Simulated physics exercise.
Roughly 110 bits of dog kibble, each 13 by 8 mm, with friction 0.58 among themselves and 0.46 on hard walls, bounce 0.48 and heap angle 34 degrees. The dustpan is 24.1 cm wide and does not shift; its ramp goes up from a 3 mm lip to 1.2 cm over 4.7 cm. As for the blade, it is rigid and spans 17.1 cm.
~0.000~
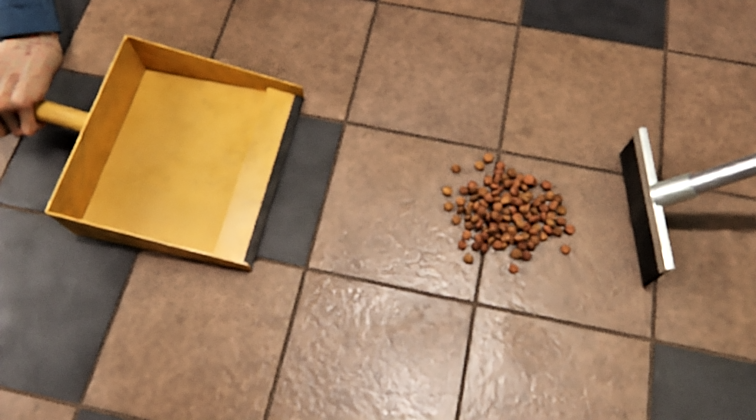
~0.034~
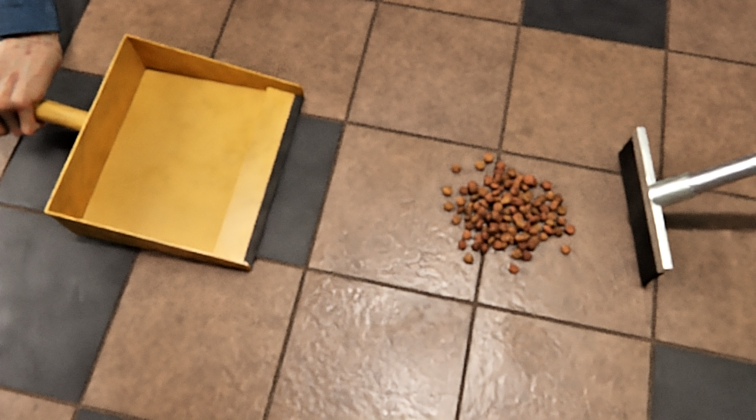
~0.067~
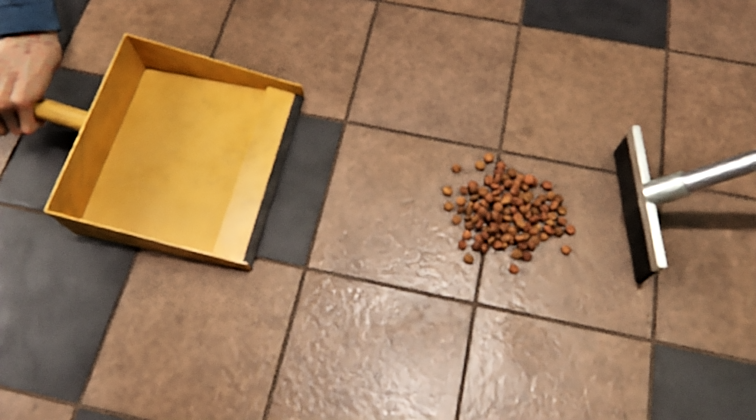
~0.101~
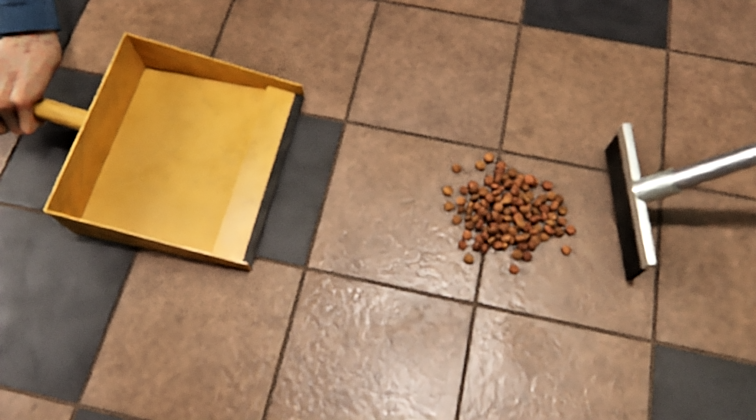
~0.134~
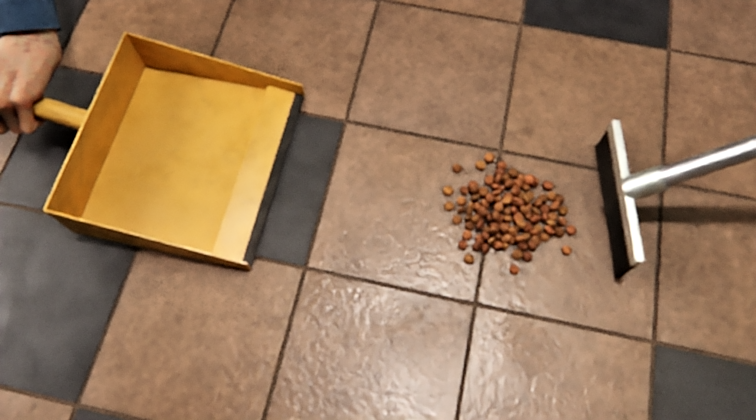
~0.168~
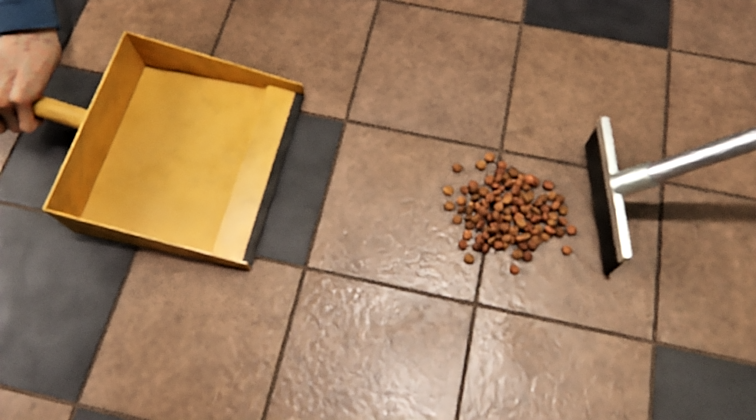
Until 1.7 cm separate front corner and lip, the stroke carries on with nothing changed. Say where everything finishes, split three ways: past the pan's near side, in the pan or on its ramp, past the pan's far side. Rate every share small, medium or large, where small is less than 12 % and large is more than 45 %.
Ratings - near side: Small; pan: Small; far side: Small.
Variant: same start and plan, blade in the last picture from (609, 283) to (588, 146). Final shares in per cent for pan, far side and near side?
Final per cent - pan 10, far 0, near 35.
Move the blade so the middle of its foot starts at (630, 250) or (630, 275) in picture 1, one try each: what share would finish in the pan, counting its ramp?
Close to 20 in a hundred, then close to 20 in a hundred.
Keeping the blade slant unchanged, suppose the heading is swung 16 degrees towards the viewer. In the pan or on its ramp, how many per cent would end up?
Roughly 20 per cent would finish in the pan or on its ramp.
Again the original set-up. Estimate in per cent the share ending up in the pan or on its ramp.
Estimate: Near 5 %.
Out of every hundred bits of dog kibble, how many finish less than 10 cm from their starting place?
25 %.
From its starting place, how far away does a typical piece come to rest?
Median shift: Approx. 24 cm.
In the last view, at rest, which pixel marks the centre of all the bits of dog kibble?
Estimated resting centre: Around (305, 178).
After 0.59 s, middle of the blade 22 cm from the lip; 0 % over the lip, far side 0 %, near side 0 %.
After 0.87 s, middle of the blade 11 cm from the lip; 0 % over the lip, far side 0 %, near side 0 %.
After 1.25 s, middle of the blade 4 cm from the lip; 5 % over the lip, far side 0 %, near side 0 %.
By 1.5 s all is still; near side 0 %, pan 5 %, far side 0 %, in front of the lip or behind the blade 95 %.
